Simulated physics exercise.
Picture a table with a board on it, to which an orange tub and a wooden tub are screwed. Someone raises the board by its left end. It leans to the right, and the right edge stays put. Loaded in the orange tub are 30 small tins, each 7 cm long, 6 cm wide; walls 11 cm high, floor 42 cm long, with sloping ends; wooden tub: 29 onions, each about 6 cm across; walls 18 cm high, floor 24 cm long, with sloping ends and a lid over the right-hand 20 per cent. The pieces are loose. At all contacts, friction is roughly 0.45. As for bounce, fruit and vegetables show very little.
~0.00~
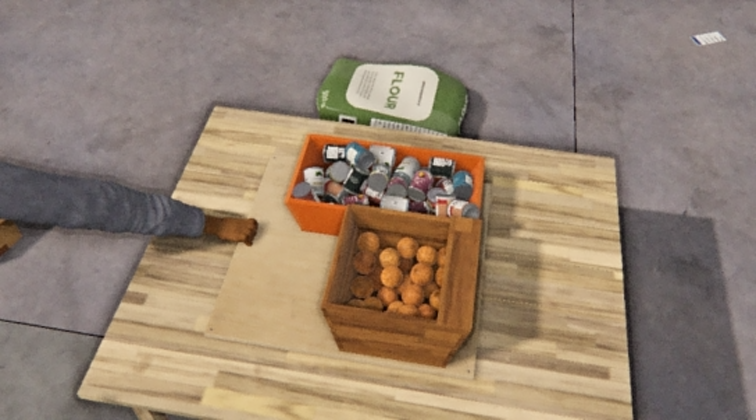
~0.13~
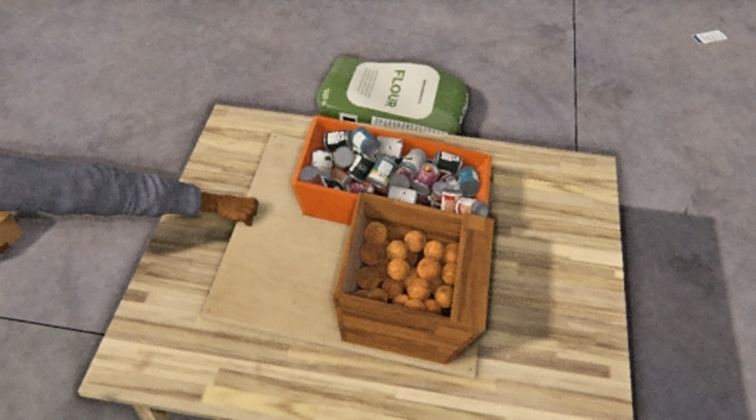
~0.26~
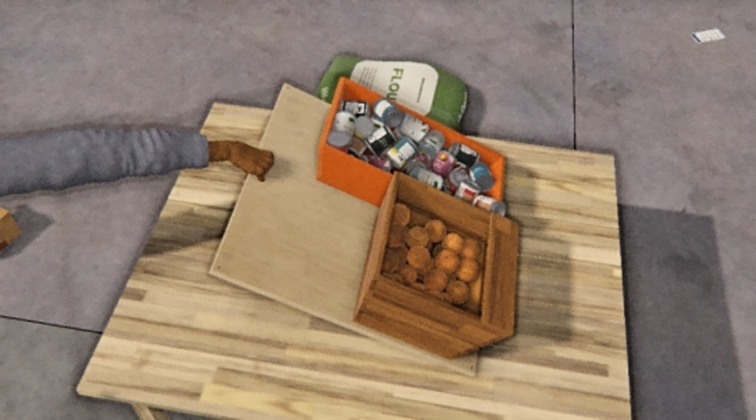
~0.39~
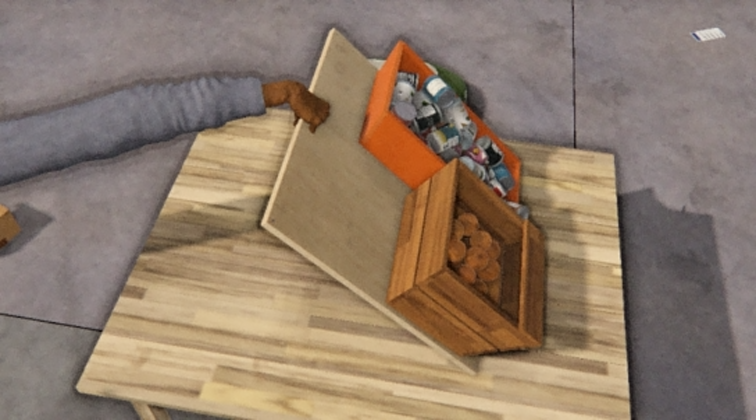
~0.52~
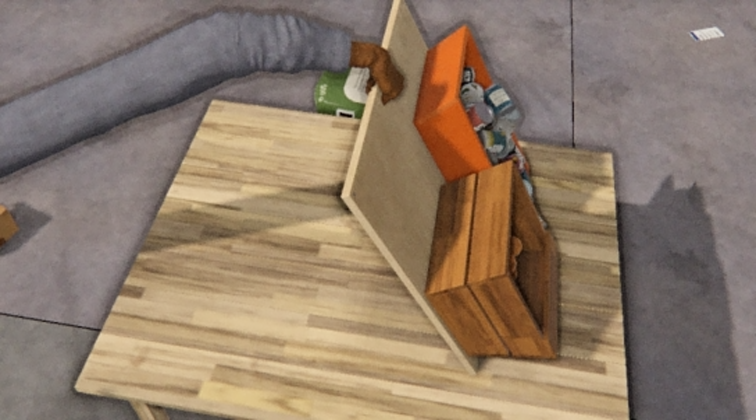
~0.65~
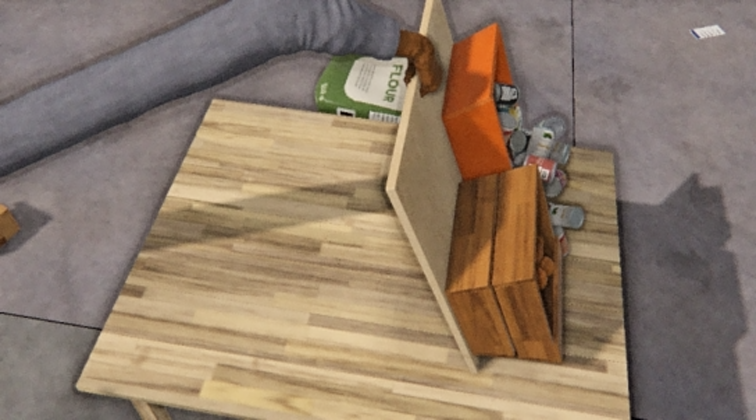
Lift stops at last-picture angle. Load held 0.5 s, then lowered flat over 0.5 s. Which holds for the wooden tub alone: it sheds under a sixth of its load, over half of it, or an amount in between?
It sheds under a sixth of its load.
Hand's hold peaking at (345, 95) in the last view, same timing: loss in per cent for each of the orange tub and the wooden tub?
In that case orange tub sheds 40 percent of its load and wooden tub sheds 0 percent.
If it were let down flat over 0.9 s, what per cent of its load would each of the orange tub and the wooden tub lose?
Orange tub 70, wooden tub 0 per cent.
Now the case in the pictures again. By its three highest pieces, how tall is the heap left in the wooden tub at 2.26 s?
Roughly 15 centimetres.
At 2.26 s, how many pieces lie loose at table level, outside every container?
Near 10, give or take.
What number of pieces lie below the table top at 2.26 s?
About 12.
After 0.91 s, tilt 70°; orange tub 10 in, 20 out and wooden tub 28 in, 1 out.
After 1.23 s, tilt 65°; orange tub 9 in, 21 out and wooden tub 28 in, 1 out.
After 1.68 s, tilt 0°; orange tub 9 in, 21 out and wooden tub 28 in, 1 out.
Outcome (at 2.26 s), orange tub 9 in, 21 out and wooden tub 28 in, 1 out. Asked share, 1 of 29, 3 per cent.
